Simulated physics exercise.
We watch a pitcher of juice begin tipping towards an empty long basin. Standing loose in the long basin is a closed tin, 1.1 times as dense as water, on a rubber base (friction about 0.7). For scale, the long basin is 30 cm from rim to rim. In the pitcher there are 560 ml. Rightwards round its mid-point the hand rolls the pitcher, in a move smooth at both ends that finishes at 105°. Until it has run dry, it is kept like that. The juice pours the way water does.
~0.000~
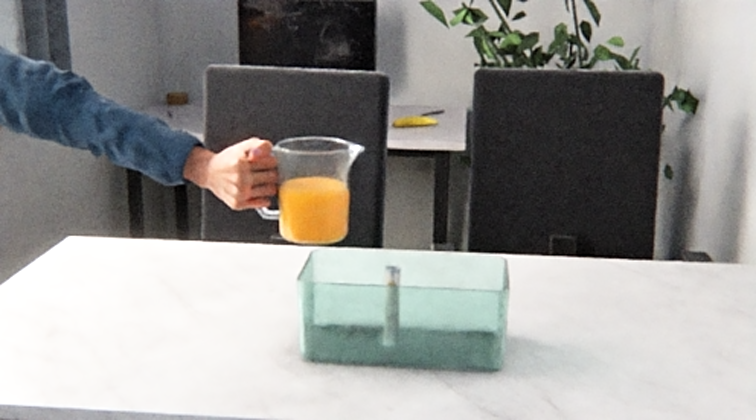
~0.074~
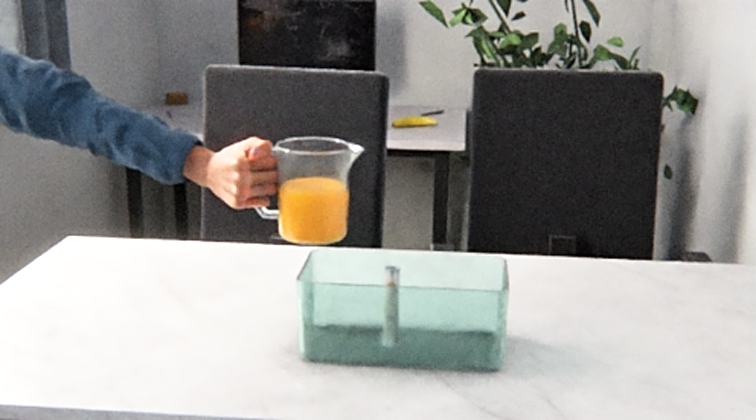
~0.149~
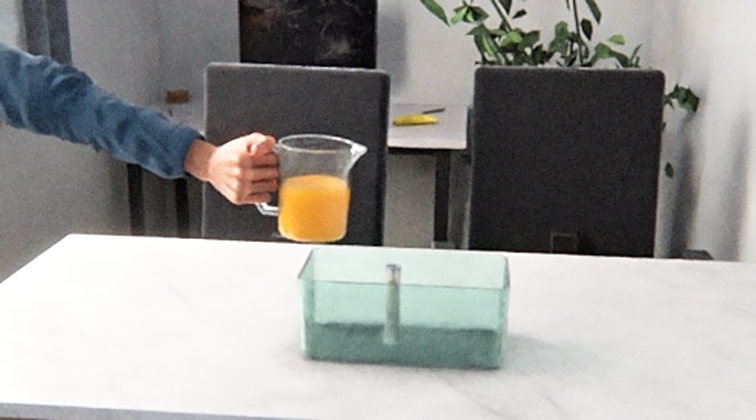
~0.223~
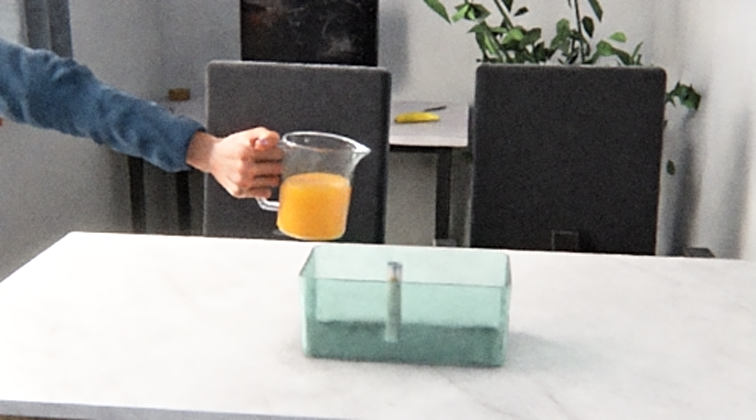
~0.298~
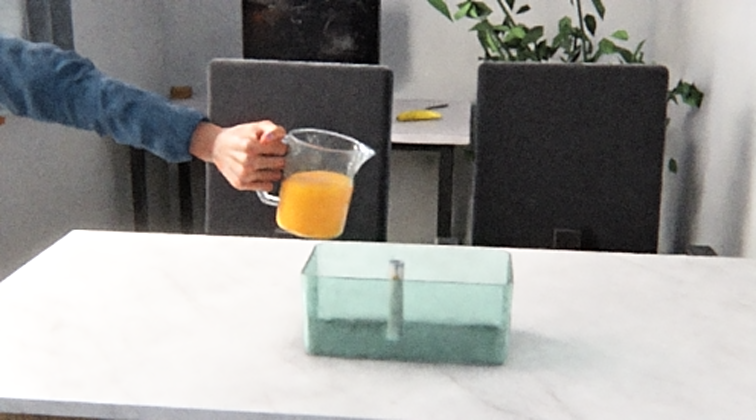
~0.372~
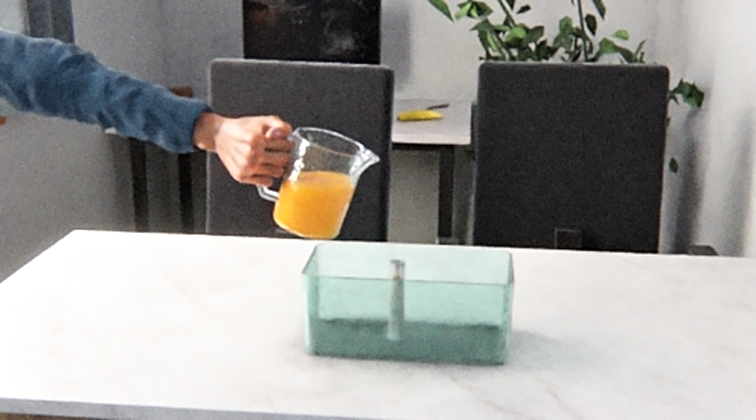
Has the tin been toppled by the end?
Yes, it has gone over.
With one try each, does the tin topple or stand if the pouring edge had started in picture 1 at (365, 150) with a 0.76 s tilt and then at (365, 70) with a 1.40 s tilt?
Trial 1 - tin tips; trial 2 - tin stays standing.
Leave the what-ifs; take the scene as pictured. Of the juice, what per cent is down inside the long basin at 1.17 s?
My estimate is about 46 percent.
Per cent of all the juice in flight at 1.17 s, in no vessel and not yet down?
Around 16 percent of the liquid.
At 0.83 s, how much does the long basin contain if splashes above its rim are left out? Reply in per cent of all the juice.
Fraction in basin: Approx. 0%.
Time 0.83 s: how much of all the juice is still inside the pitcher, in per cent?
Around 96 percent.
By 0.83 s the tilt is 68° and 95 per cent is still to pour; the tin stands where it began.
By 1.17 s the tilt is 98° and 38 per cent is still to pour; the tin stands where it began.
By 1.52 s the tilt is 105° and 3 per cent is still to pour; the tin lies on its side.
By 1.90 s the tilt is 105° and 0 per cent is still to pour; the tin lies on its side.
At rest the tin lies on its side.
